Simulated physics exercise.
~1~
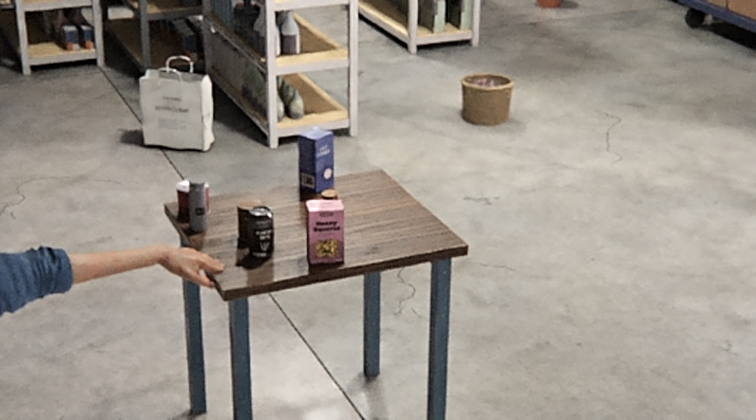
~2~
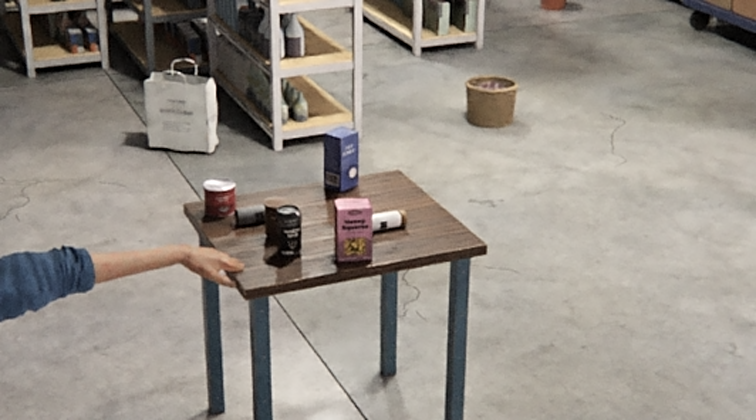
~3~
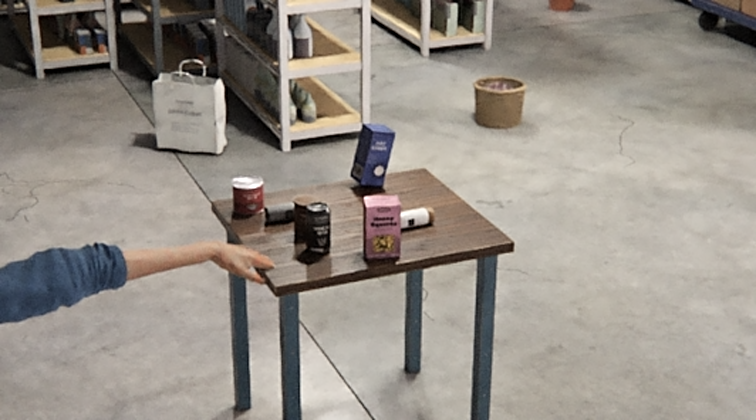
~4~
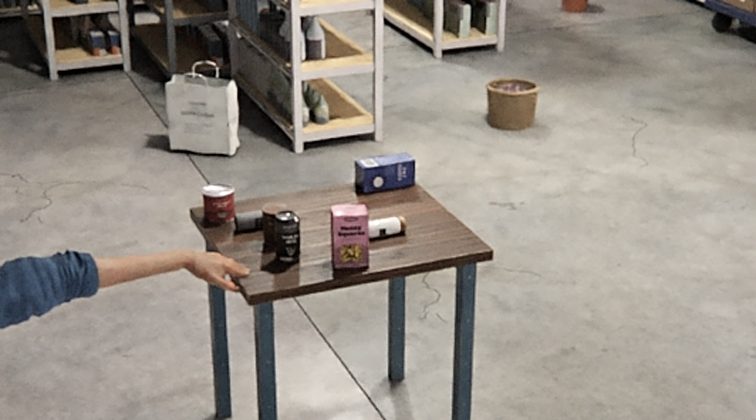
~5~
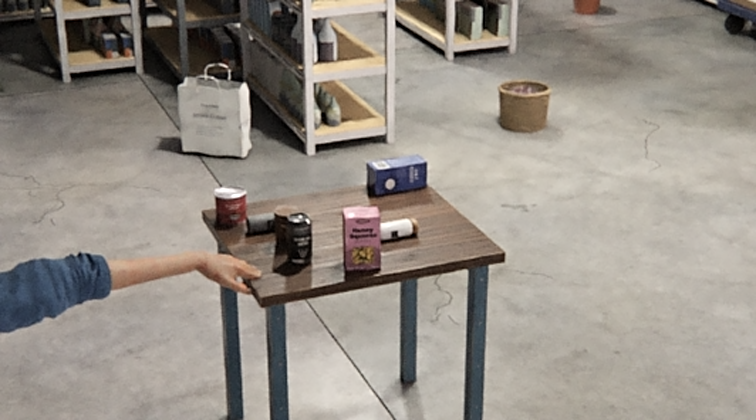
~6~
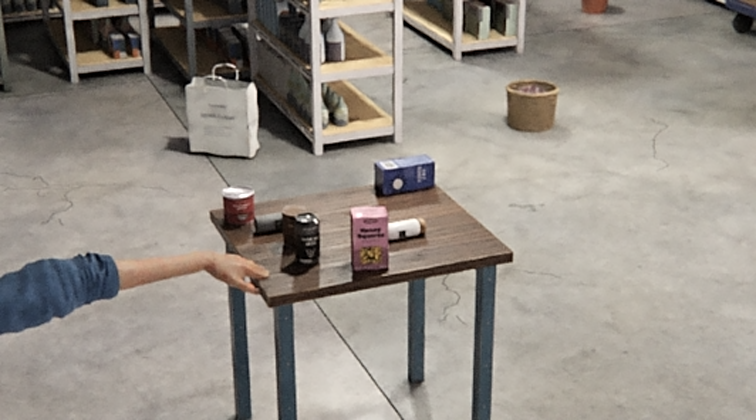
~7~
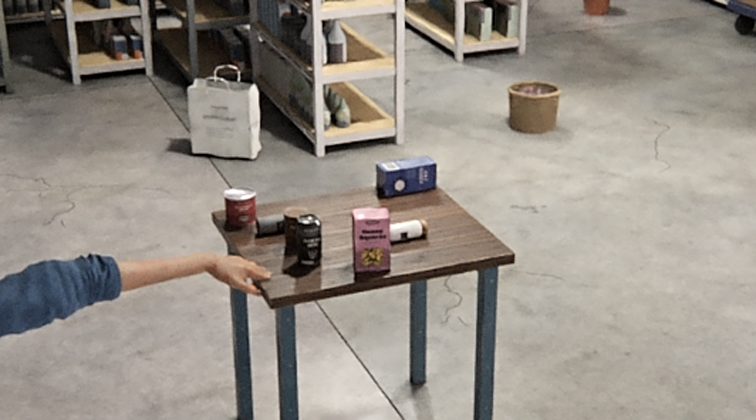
A hand jerks the side table, toppling two shakers and the blue carton; the rest stand.
